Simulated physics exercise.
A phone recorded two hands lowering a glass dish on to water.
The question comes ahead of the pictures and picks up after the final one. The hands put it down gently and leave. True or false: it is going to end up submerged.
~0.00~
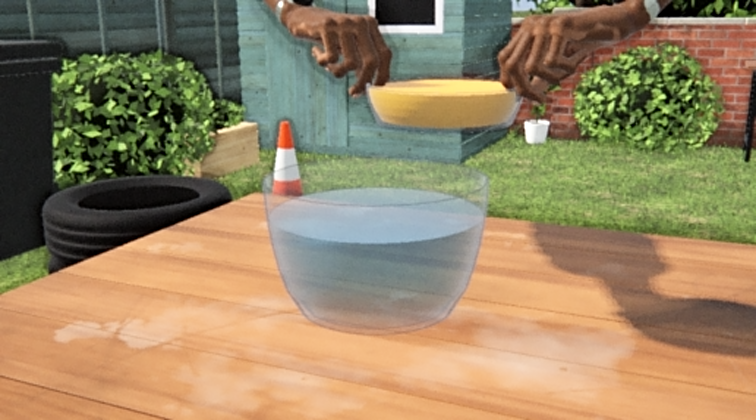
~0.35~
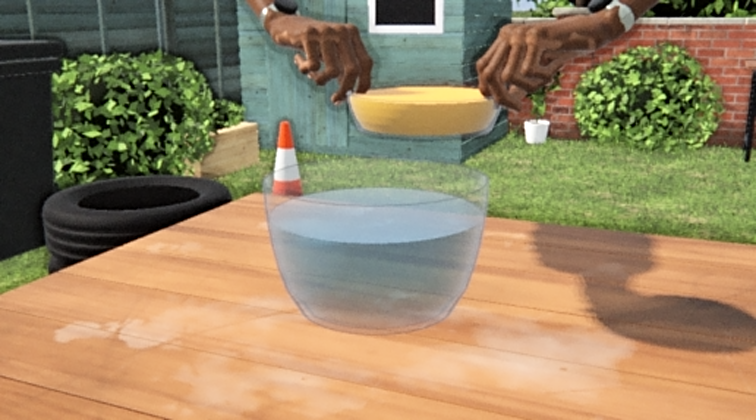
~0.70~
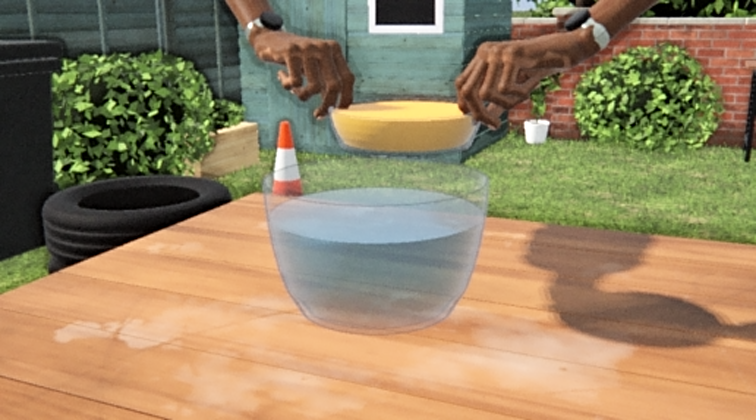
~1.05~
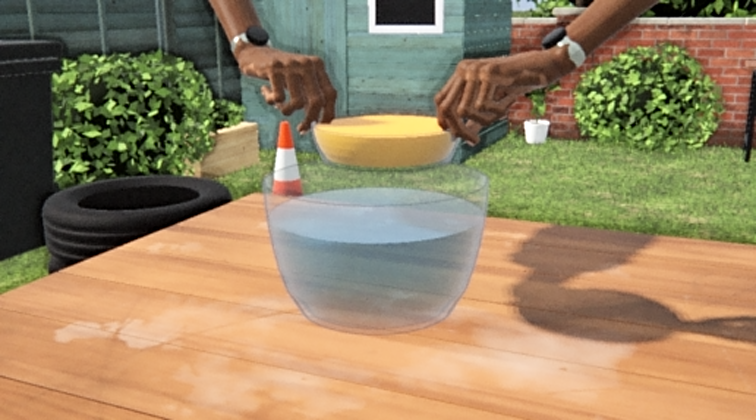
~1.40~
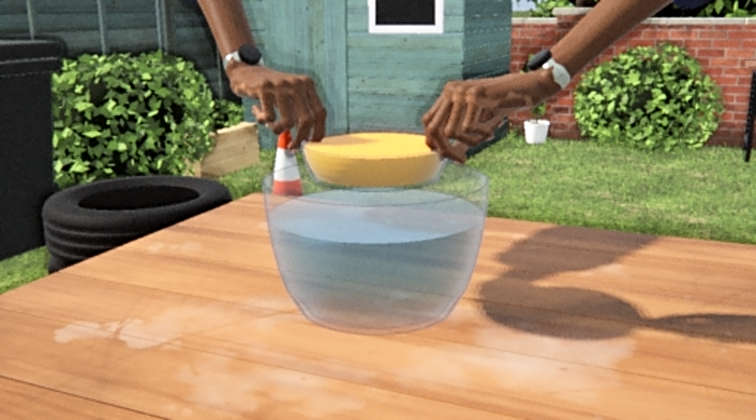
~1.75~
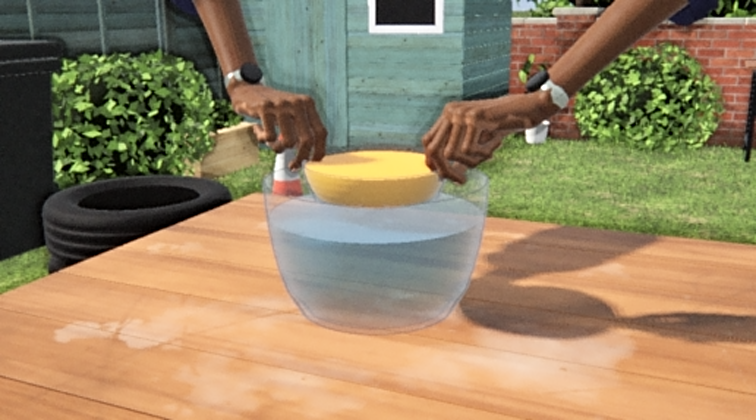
True.
By 2.2 s, the dish dips into the water.
By 2.8 s, water pours in over its rim.
By 5.0 s, the dish lies on the bottom.
